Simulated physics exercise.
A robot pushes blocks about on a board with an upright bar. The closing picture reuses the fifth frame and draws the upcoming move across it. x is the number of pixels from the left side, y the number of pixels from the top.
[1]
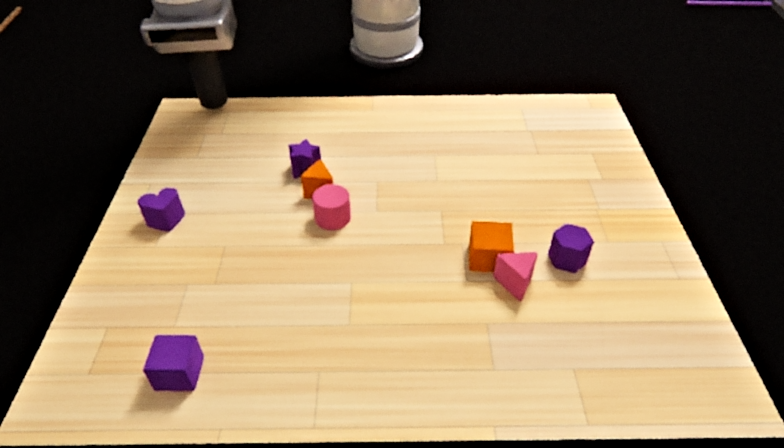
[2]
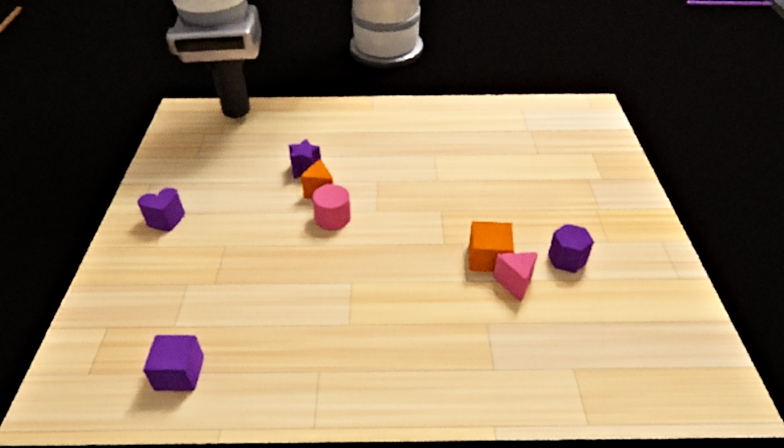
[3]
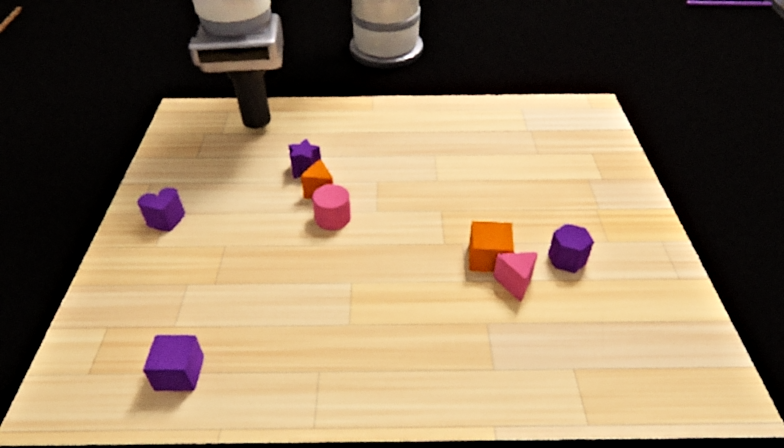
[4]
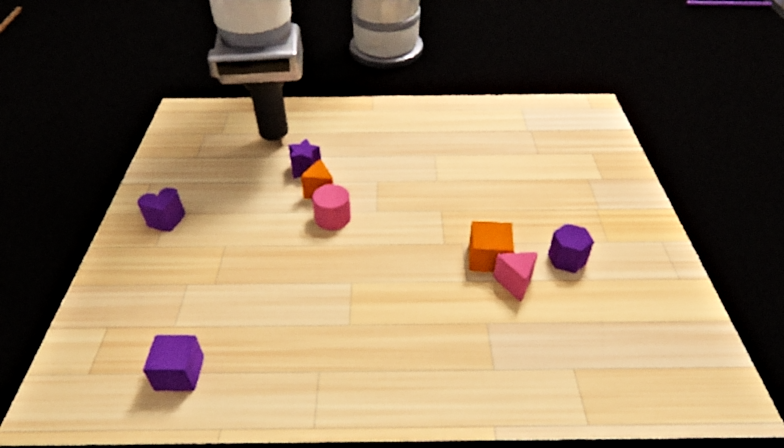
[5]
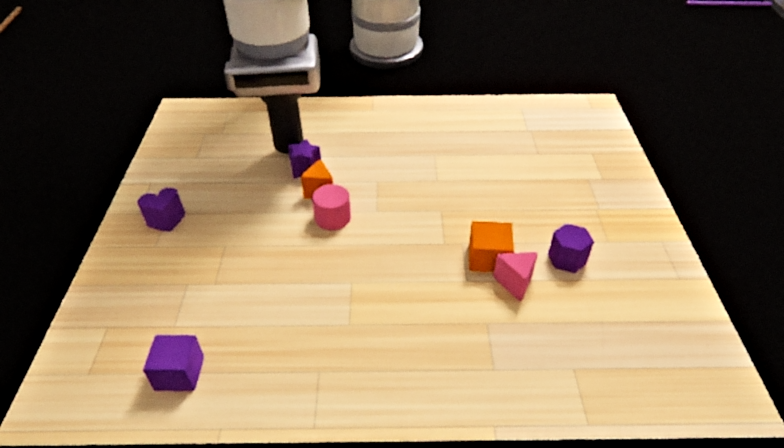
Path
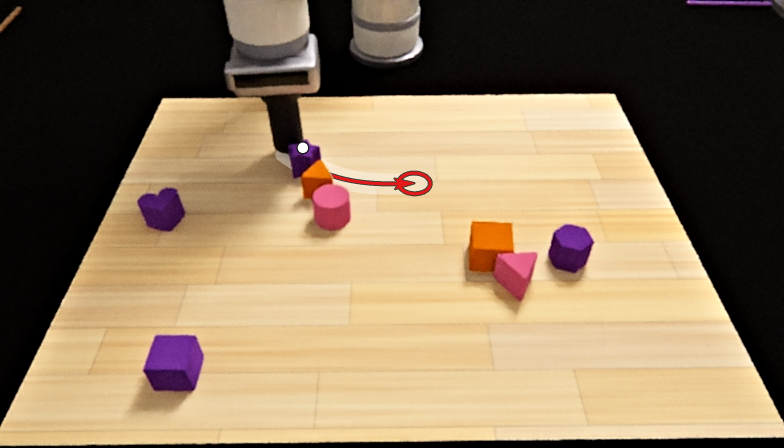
A robot arm with a dark upright bar works over a pale wooden board against a black background, seen from a fixed, raised view. A purple star, orange triangle and pink cylinder cluster left of the upper centre, with a purple heart and cube farther left and an orange cube, pink triangle and purple hexagonal block at right. The bar glides slightly right and downward to beside the star, while every block stays still.
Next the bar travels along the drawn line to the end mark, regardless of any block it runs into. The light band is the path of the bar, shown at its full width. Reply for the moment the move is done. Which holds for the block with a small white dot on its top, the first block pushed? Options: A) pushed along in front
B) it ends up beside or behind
My pick is B.
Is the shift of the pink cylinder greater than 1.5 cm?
That would be a yes.
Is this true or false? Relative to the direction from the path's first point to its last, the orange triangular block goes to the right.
That is true.
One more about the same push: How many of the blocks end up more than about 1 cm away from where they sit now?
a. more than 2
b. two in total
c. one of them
The answer is a.
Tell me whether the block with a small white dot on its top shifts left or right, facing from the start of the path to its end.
My prediction: Rightwards.
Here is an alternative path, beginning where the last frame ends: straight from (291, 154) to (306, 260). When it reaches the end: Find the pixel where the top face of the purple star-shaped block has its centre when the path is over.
(321, 171)
Drawn move, from (291, 154) over (323, 172) and (366, 183) to (414, 183); the dot is on the purple star-shaped block.
On the path given first. One third of the way, bar (322, 164); purple star-shaped block (334, 165); orange triangular block (339, 184), turned 30° clockwise; pink cylinder (334, 208).
Two thirds of the way, bar (366, 175); purple star-shaped block (372, 179), turned 15° clockwise; orange triangular block (362, 195), turned 80° clockwise; pink cylinder (332, 212).
At the end, bar (415, 175); purple star-shaped block (383, 180), turned 45° clockwise; orange triangular block (363, 196), turned 85° clockwise; pink cylinder (332, 212).
